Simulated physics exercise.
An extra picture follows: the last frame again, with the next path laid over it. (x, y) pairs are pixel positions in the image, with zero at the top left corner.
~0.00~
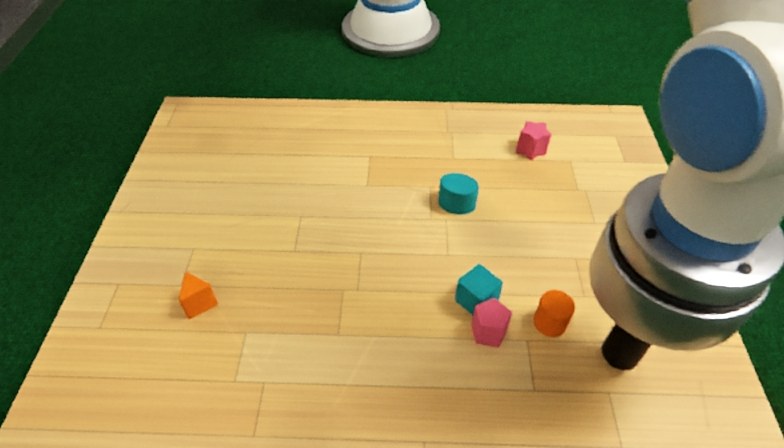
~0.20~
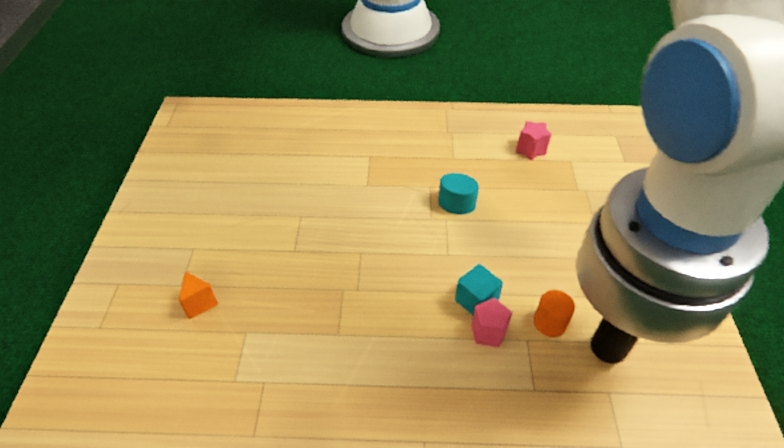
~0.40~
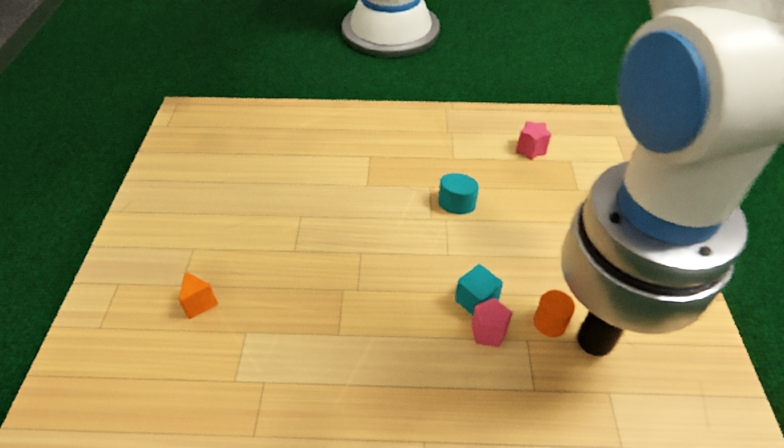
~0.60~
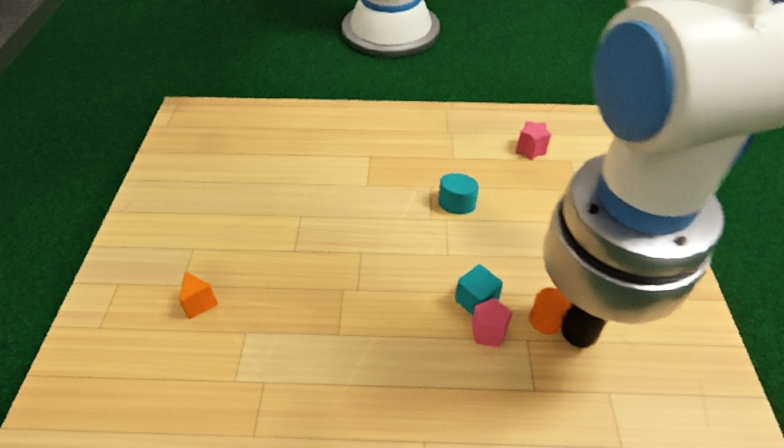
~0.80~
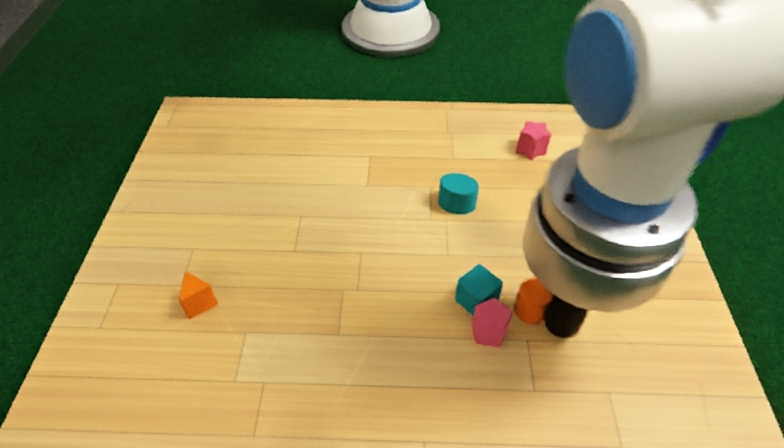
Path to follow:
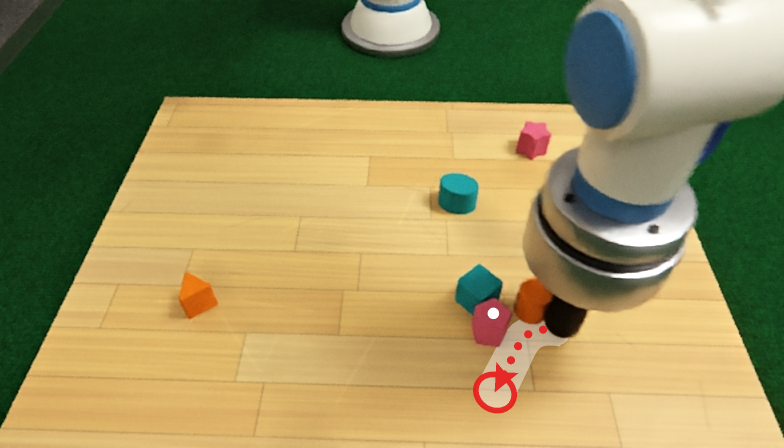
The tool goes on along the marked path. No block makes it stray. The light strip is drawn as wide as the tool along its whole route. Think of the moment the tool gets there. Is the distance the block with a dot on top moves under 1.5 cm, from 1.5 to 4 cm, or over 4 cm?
It ends within 1.5 cm of its spot.
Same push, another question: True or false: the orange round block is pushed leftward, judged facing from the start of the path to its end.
That claim is false.
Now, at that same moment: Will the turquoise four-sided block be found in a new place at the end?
No, that is not what happens.
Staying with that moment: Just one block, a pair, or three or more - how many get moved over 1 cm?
I think only one will be displaced.
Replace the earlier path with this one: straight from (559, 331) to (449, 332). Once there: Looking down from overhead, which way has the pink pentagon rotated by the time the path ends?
It turns round anticlockwise.
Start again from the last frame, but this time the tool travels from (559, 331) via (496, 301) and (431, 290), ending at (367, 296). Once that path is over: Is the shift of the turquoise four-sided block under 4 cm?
No, it doesn't check out.
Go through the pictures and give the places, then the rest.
Lower end of the tool (620, 354), tops of blocks, turquoise four-sided block (481, 281), pink pentagon (493, 313), orange round block (558, 304), in the first picture.
Tool (609, 348), blocks as before, in the second picture.
Tool (595, 341), blocks as before, in the third picture.
Tool (580, 332), orange round block (553, 301), in the fourth picture.
Tool (562, 323), turquoise four-sided block (481, 281), pink pentagon (493, 313), orange round block (537, 291), in the fifth picture.
The drawn path runs from (559, 331) through (526, 336) and (510, 362) to (495, 392); the dot is on the pink pentagon.
The first path, step by step. Halfway along, tool (519, 341); orange round block (521, 286).
At the end, tool (497, 385); turquoise four-sided block not moved; pink pentagon not moved; orange round block (521, 286).
